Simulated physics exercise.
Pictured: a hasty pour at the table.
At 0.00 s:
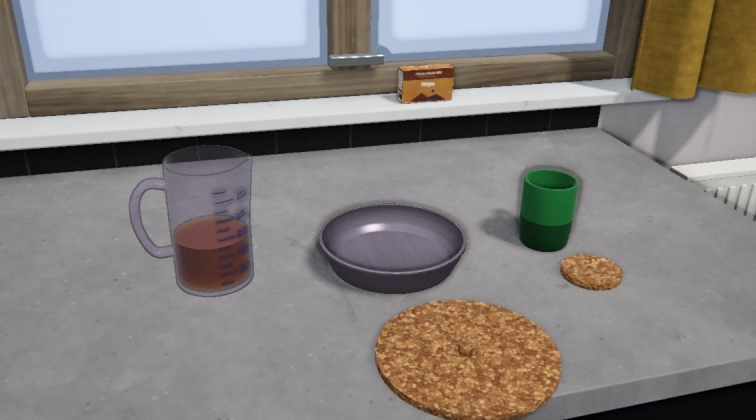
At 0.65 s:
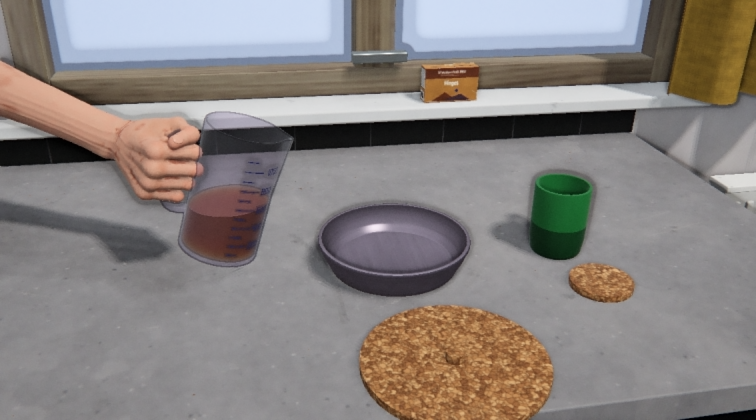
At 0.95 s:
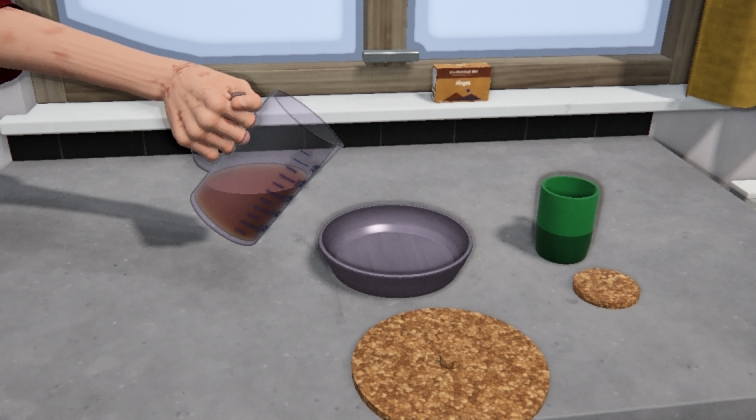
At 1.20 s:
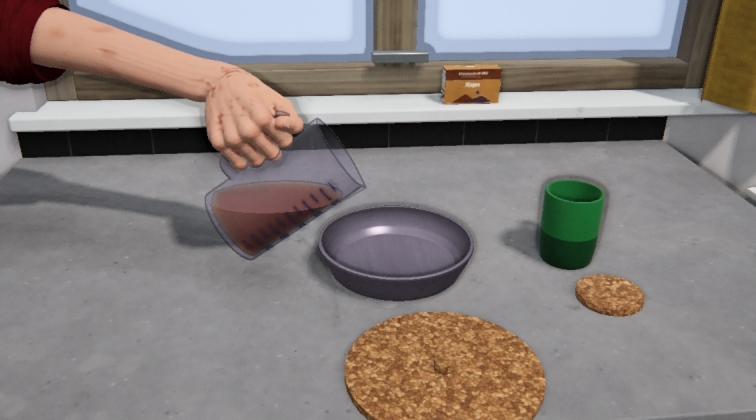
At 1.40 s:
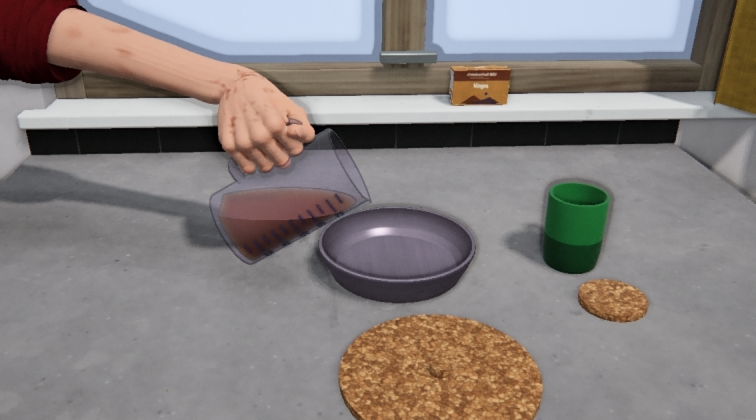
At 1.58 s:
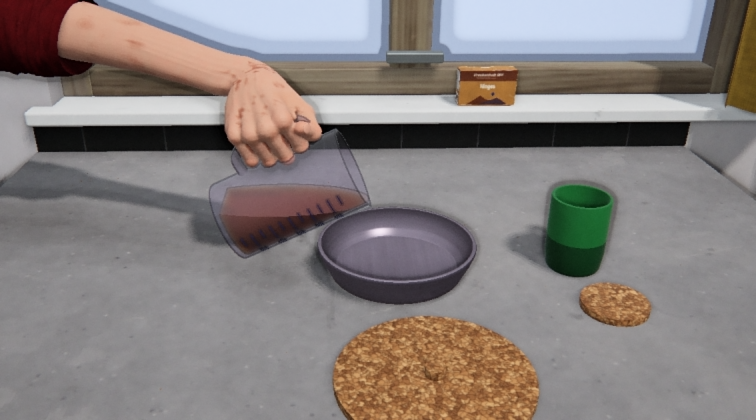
On a gray countertop, a hand lifts a jug of reddish liquid and tilts it rightward beside a dish.
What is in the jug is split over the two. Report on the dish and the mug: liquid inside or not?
As I see it, most likely the dish receives it, most likely the mug receives it.
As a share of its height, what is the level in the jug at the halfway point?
Roughly 20 in a hundred, by my reckoning.
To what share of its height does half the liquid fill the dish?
It comes up to around 30 percent.
After 2.3 s, the tea goes into the dish.
After 3.2 s, the tea goes into the mug.
After 4.6 s, the dish has its share inside; the mug has its share inside.
